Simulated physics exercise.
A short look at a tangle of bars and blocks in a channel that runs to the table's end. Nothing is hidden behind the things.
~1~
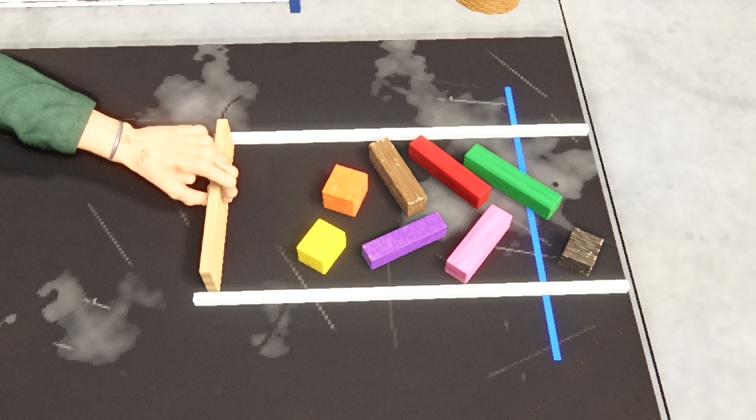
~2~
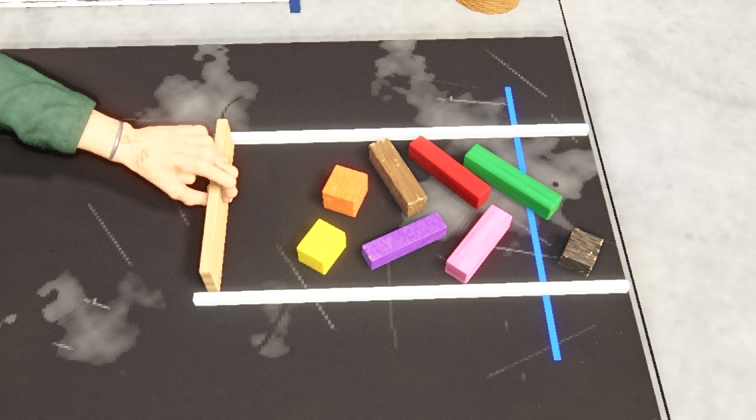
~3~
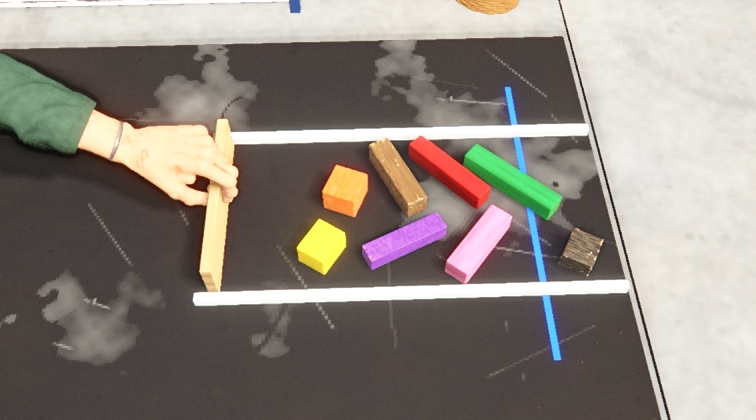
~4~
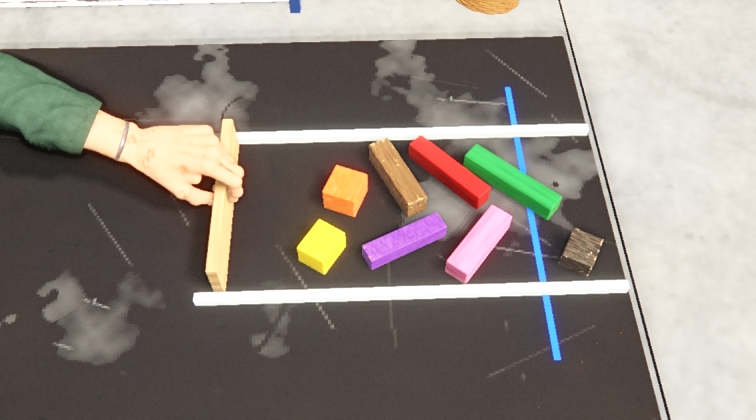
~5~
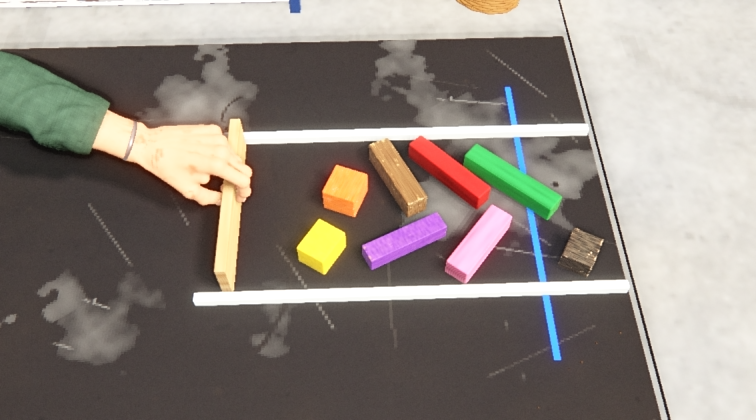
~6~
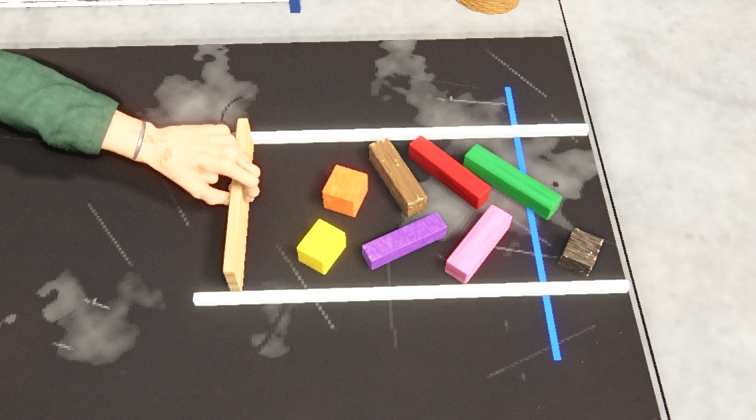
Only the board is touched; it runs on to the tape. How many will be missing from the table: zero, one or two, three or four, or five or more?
In the end the number that fall off is one or two.
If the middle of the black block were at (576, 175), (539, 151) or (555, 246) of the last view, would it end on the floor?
Place by place, it comes down; goes over; goes over.
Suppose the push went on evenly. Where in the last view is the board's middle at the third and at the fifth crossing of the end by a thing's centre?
Its middle is around (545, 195) and later (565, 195).
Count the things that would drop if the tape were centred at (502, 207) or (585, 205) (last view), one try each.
In that order 0 and 6.
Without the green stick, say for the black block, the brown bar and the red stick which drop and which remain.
The black block drops off, the brown bar survives, the red stick stays on.
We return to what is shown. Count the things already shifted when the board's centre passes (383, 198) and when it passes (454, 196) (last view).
At the one place 5, at the other 7.
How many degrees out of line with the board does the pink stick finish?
Roughly 5° out of line.
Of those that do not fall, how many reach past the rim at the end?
That would be 1.
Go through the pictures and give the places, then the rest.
In the first frame, black block (581, 252); green stick (511, 181); pink stick (479, 243); board (218, 203); tape (529, 207).
In the second frame, green stick (511, 181); purple bar (405, 241).
In the third frame, pink stick (479, 244); brown bar (397, 177).
In the fourth frame, black block (580, 253); red stick (448, 172).
In the fifth frame, green stick (511, 181); yellow block (322, 247).
In the sixth frame, black block (580, 253); green stick (511, 181); pink stick (479, 244); board (240, 202); tape (529, 207).
Soon after, none off yet; black block at rest near (580, 253); green stick at rest near (511, 181); pink stick at rest near (479, 244).
In the end, the number that fall off is one or two; gone, green stick and black block.
